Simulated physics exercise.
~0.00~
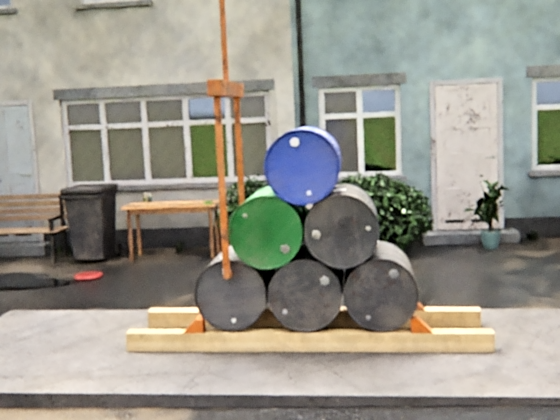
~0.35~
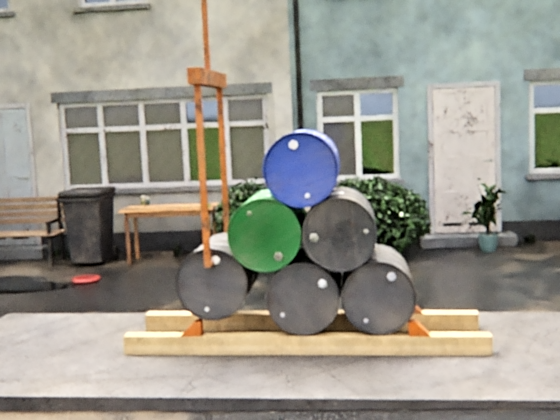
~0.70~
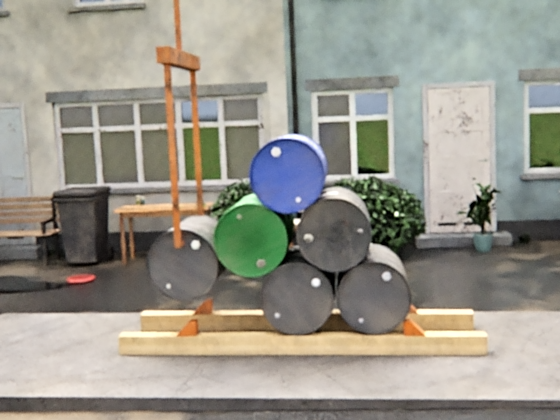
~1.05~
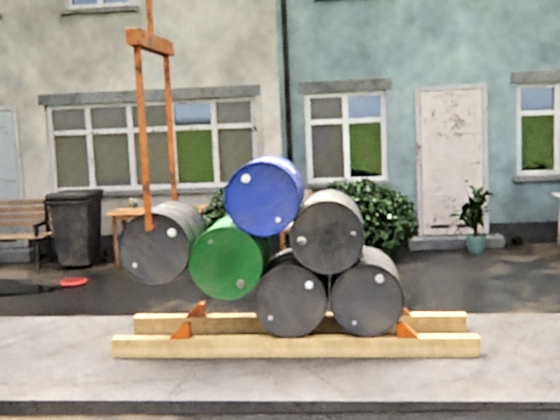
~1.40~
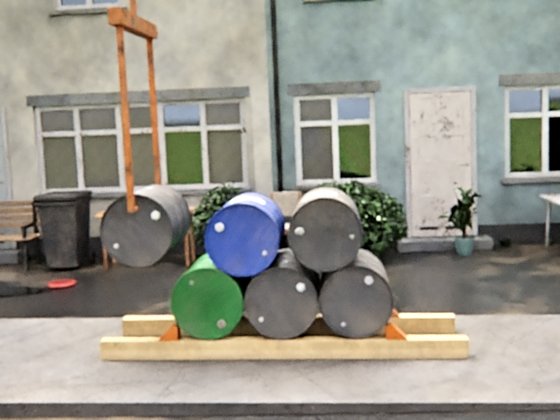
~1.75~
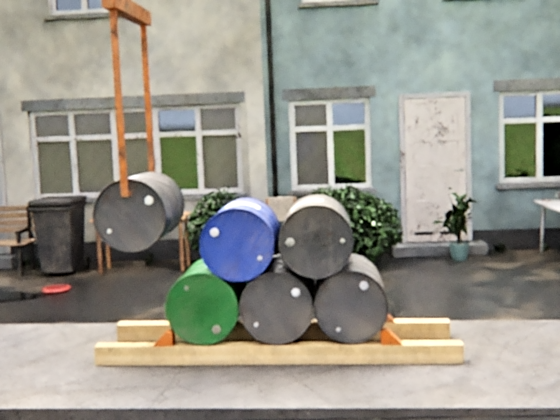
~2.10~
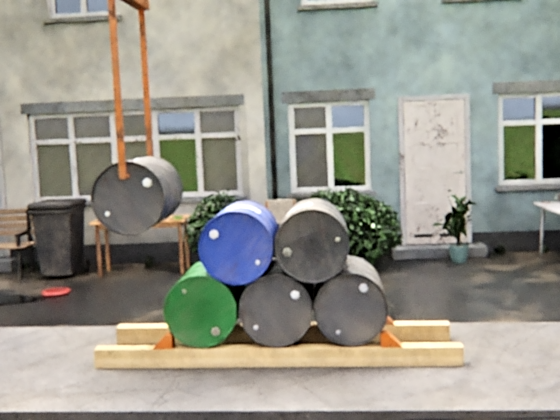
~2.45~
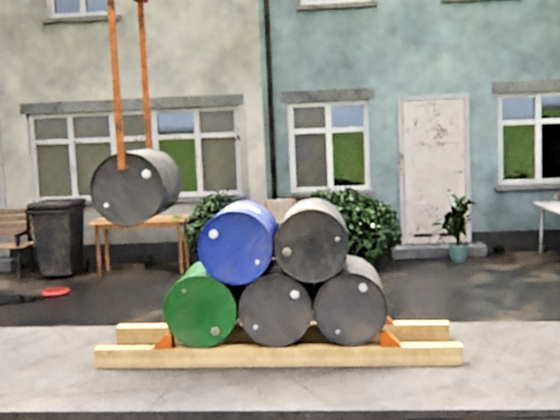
A blue drum tops a pyramid of six drums seen end-on, with a green one below it to the left and four dark grey ones around them. The stack sits on chocked timber bearers on a concrete pad, facing house fronts with a bench, a bin and a pale door. An orange hoist draws the bottom-left grey drum out leftward and upward. The green drum rolls down left into the gap, and the blue one drops into the middle row beside a grey drum. The stack settles two tiers high while the lifted drum hangs at left, rising slightly.
